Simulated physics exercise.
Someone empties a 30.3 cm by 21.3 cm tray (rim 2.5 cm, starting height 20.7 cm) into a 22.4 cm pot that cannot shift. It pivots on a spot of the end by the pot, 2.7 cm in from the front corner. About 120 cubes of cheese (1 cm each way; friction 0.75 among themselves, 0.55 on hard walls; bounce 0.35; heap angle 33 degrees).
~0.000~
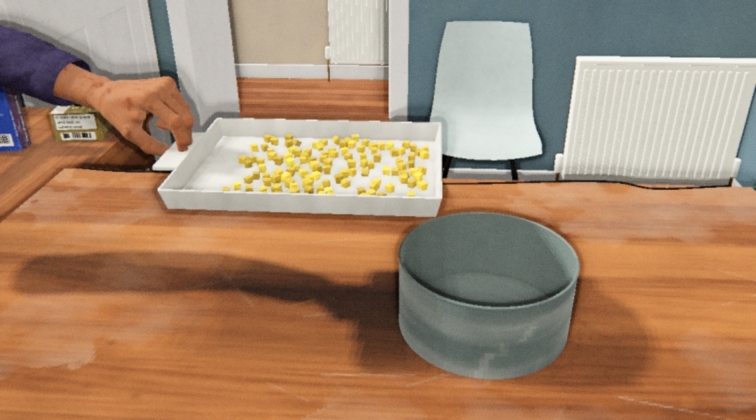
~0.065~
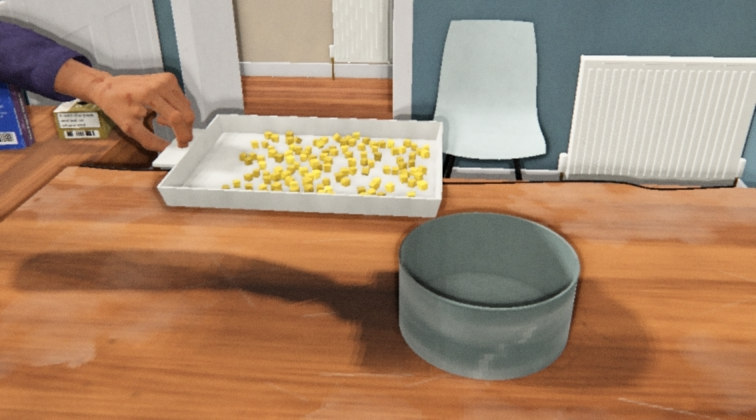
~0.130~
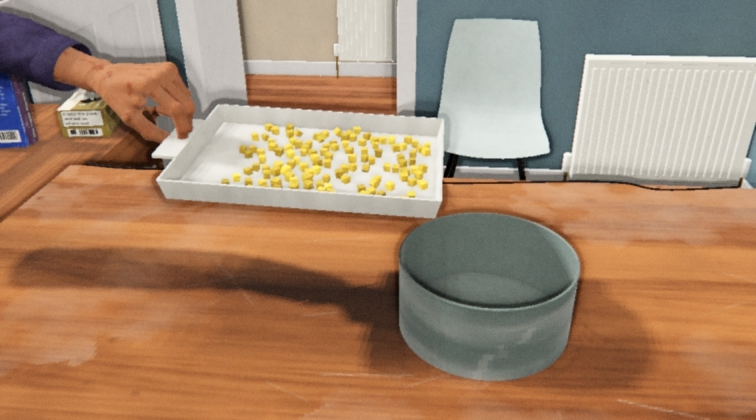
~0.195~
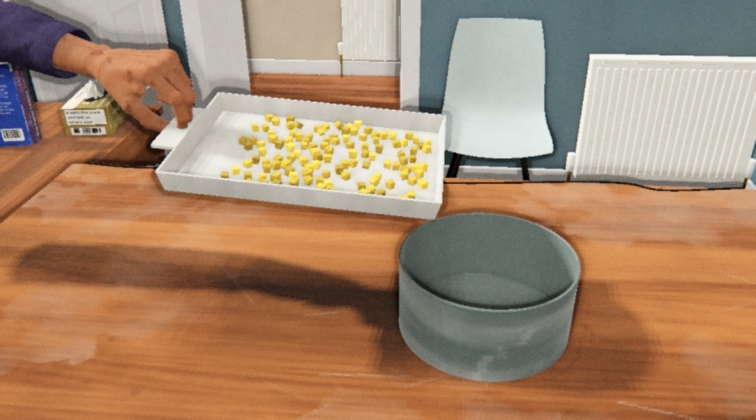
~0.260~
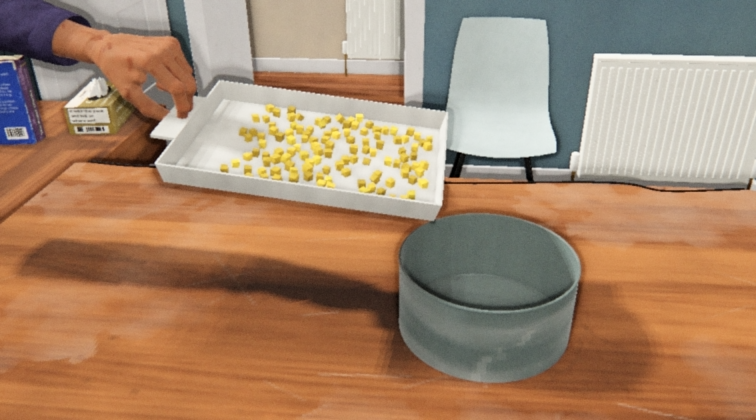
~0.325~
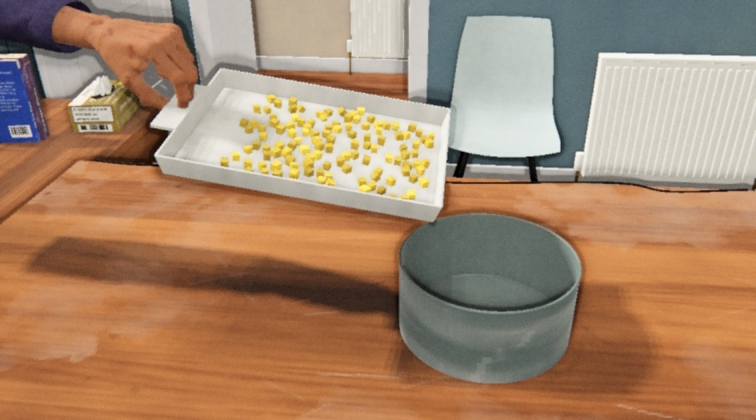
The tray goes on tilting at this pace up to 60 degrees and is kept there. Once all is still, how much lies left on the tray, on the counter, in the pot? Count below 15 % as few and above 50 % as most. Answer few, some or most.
Tray: Most, counter: Few, pot: Few.
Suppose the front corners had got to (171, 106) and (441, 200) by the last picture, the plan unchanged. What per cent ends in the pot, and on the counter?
Pot 25, counter 5.
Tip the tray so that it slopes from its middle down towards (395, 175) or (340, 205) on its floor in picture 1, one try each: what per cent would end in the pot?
About 15 and 0 per cent.
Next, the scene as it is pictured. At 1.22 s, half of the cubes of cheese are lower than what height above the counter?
Some 26 cm.
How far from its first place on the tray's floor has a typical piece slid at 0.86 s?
About 2 cm.
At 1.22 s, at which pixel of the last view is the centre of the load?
At about (414, 171).
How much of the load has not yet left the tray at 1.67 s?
Some 90 per cent of the load.
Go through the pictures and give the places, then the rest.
Tray tilt 0 degrees, front corners at (165, 188) and (436, 196); middle of the pieces at (327, 170); pot at (487, 255), in the first frame.
Tray tilt 1 degrees, front corners at (164, 185) and (436, 196); middle of the pieces at (327, 168), in the second frame.
Tray tilt 3 degrees, front corners at (164, 178) and (436, 198); middle of the pieces at (327, 164), in the third frame.
Tray tilt 6 degrees, front corners at (163, 170) and (436, 200), lowest corner right front; middle of the pieces at (328, 158), in the fourth frame.
Tray tilt 9 degrees, front corners at (162, 162) and (436, 201), lowest corner right front; middle of the pieces at (328, 153), in the fifth frame.
Tray tilt 11 degrees, front corners at (162, 154) and (437, 203), lowest corner right front; middle of the pieces at (329, 148); pot at (489, 257). The tray's pace is about 45 degrees a second, in the sixth frame.
Then, at 0.86 s, tilt 34 degrees; the tray holds 100 %, the pot 0 %.
After 1.22 s, tilt 50 degrees; the tray holds 100 %, the pot 0 %.
Then, at 1.67 s, tilt 60 degrees; the tray holds 90 %, the pot 0 %.
By 2.6 s all is still; tray 90 %, counter 5 %, pot 0 %.
